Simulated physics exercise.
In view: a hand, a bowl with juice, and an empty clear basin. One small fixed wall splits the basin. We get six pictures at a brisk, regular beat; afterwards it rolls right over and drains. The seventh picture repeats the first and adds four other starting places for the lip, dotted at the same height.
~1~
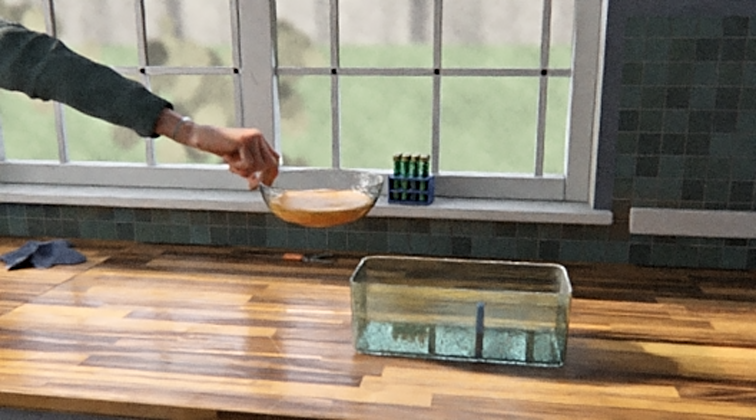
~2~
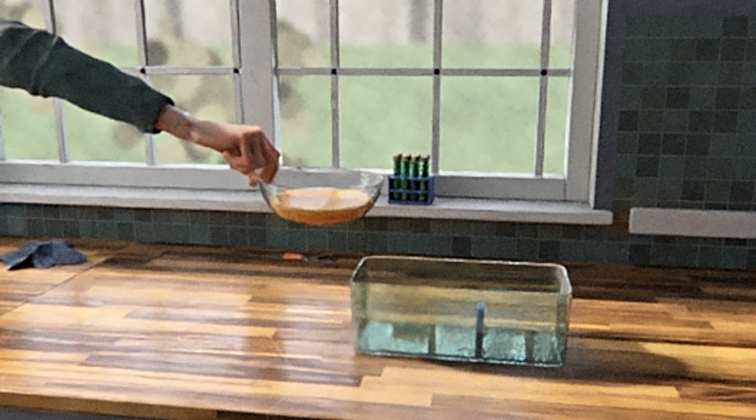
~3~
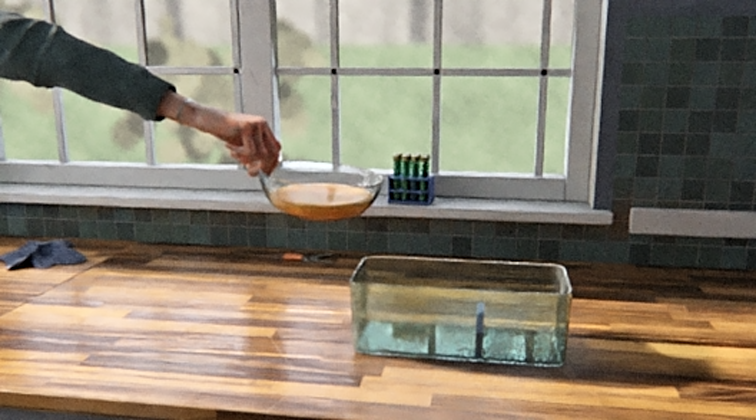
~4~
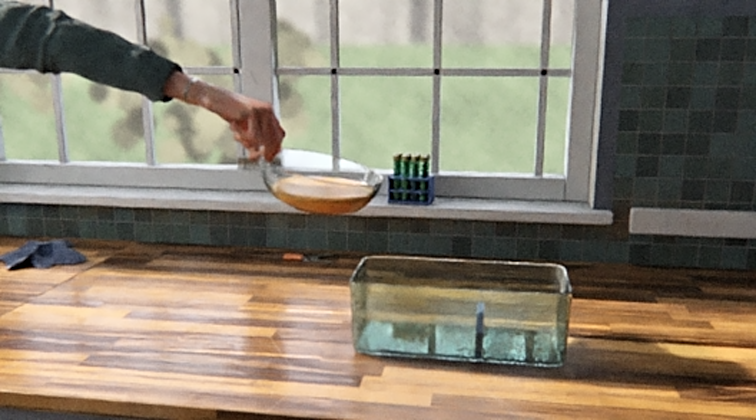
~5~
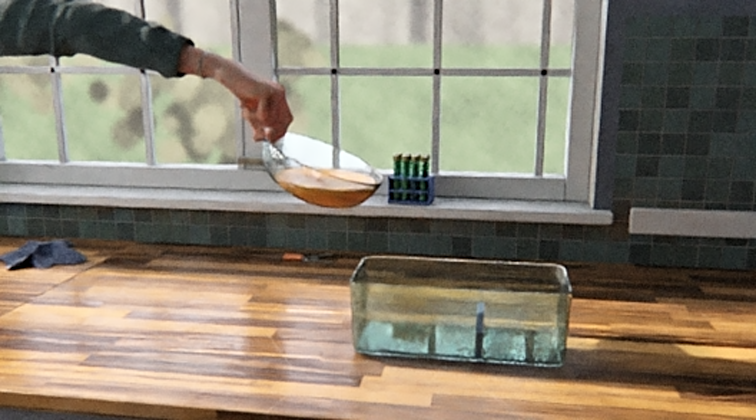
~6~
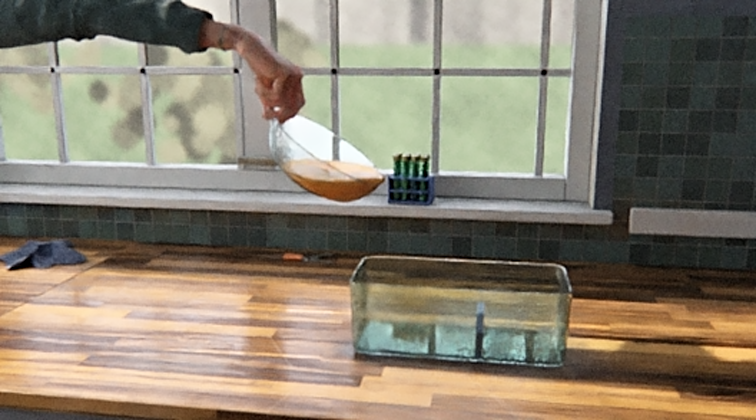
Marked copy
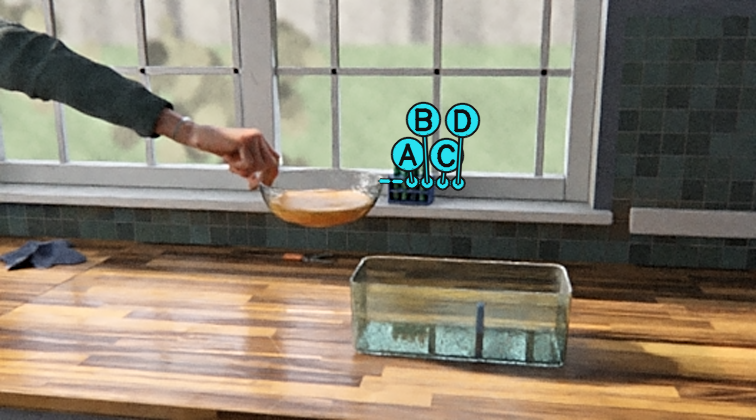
A hand tilts a clear bowl until the juice reaches its lip above an empty basin.
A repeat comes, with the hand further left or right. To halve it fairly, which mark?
Choose A.
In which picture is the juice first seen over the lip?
Picture 6.
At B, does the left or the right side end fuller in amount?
More ends on the right.
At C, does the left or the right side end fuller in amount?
More ends on the right.
On the marked copy, A at (411, 181); B at (427, 182); C at (442, 182); D at (458, 183).
With A, about 50 % ends left of the wall and 48 % right of it.
With B, about 19 % ends left of the wall and 80 % right of it.
With C, about 10 % ends left of the wall and 88 % right of it.
With D, about 10 % ends left of the wall and 88 % right of it.
